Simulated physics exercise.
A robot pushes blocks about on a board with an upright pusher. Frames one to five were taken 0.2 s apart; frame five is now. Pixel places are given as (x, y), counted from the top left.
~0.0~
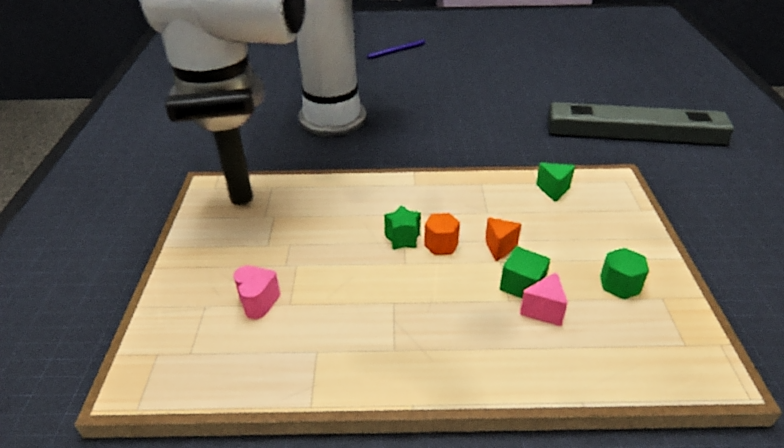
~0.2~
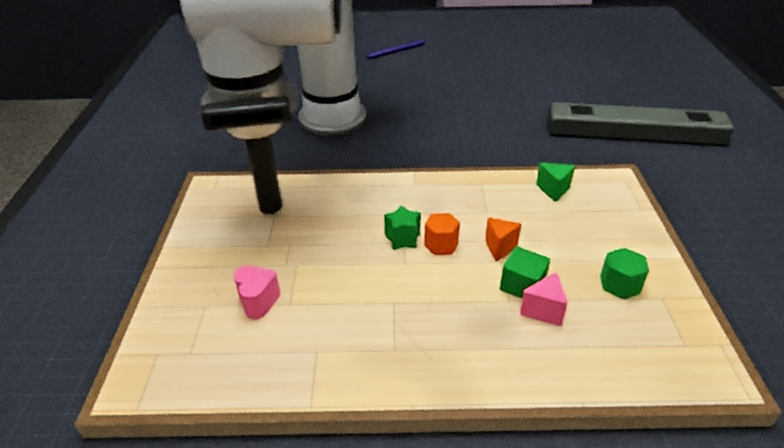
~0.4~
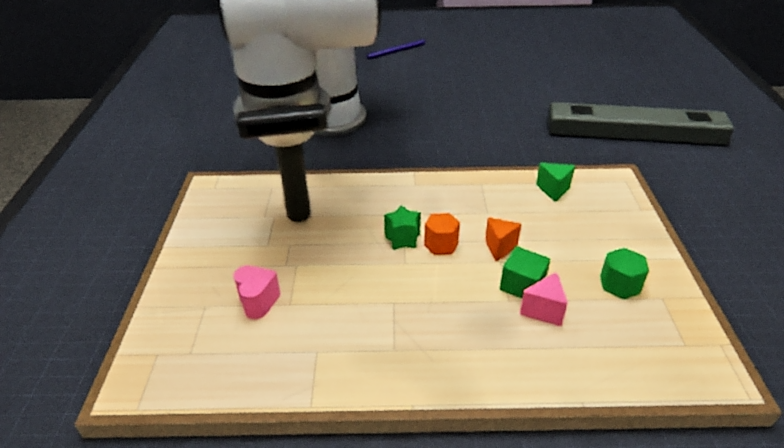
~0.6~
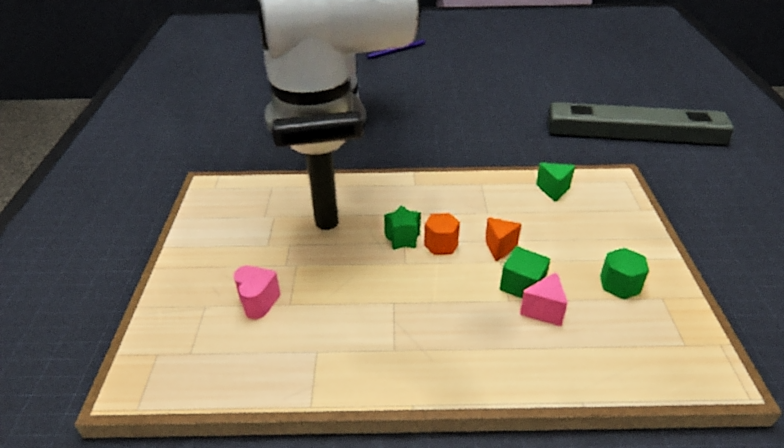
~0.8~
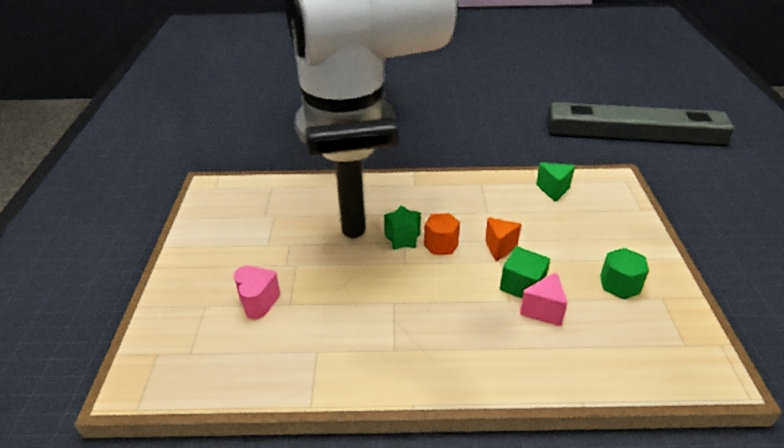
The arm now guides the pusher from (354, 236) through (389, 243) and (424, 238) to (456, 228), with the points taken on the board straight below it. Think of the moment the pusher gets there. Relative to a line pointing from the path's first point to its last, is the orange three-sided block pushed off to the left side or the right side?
Toward the right.
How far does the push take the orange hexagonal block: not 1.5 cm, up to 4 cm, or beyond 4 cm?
Final distance: More than 4 cm.
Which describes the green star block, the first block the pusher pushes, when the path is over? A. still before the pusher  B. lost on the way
Answer: A.
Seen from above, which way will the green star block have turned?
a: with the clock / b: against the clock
(a)
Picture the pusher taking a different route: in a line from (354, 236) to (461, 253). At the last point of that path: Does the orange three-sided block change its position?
Yes.
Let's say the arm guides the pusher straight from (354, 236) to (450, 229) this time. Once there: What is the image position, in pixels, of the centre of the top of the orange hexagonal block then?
Around (484, 240).
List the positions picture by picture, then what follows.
The first frame shows pusher tip (242, 199); block tops, green star block (403, 216); orange hexagonal block (443, 222); orange three-sided block (503, 226).
The second frame shows pusher (271, 207); blocks unchanged.
The third frame shows pusher (299, 215); blocks unchanged.
The fourth frame shows pusher (327, 223); blocks unchanged.
The fifth frame shows pusher (354, 231); green star block (403, 216); orange hexagonal block (443, 222); orange three-sided block (503, 226).
The first path, step by step. One third of the way, pusher (389, 237); green star block (414, 216).
Two thirds of the way, pusher (425, 232); green star block (451, 212), turned 15° clockwise; orange hexagonal block (480, 221); orange three-sided block (510, 226), turned 20° clockwise.
At the end, pusher (456, 222); green star block (484, 204), turned 25° clockwise; orange hexagonal block (510, 218), turned 30° clockwise; orange three-sided block (531, 231), turned 65° clockwise.
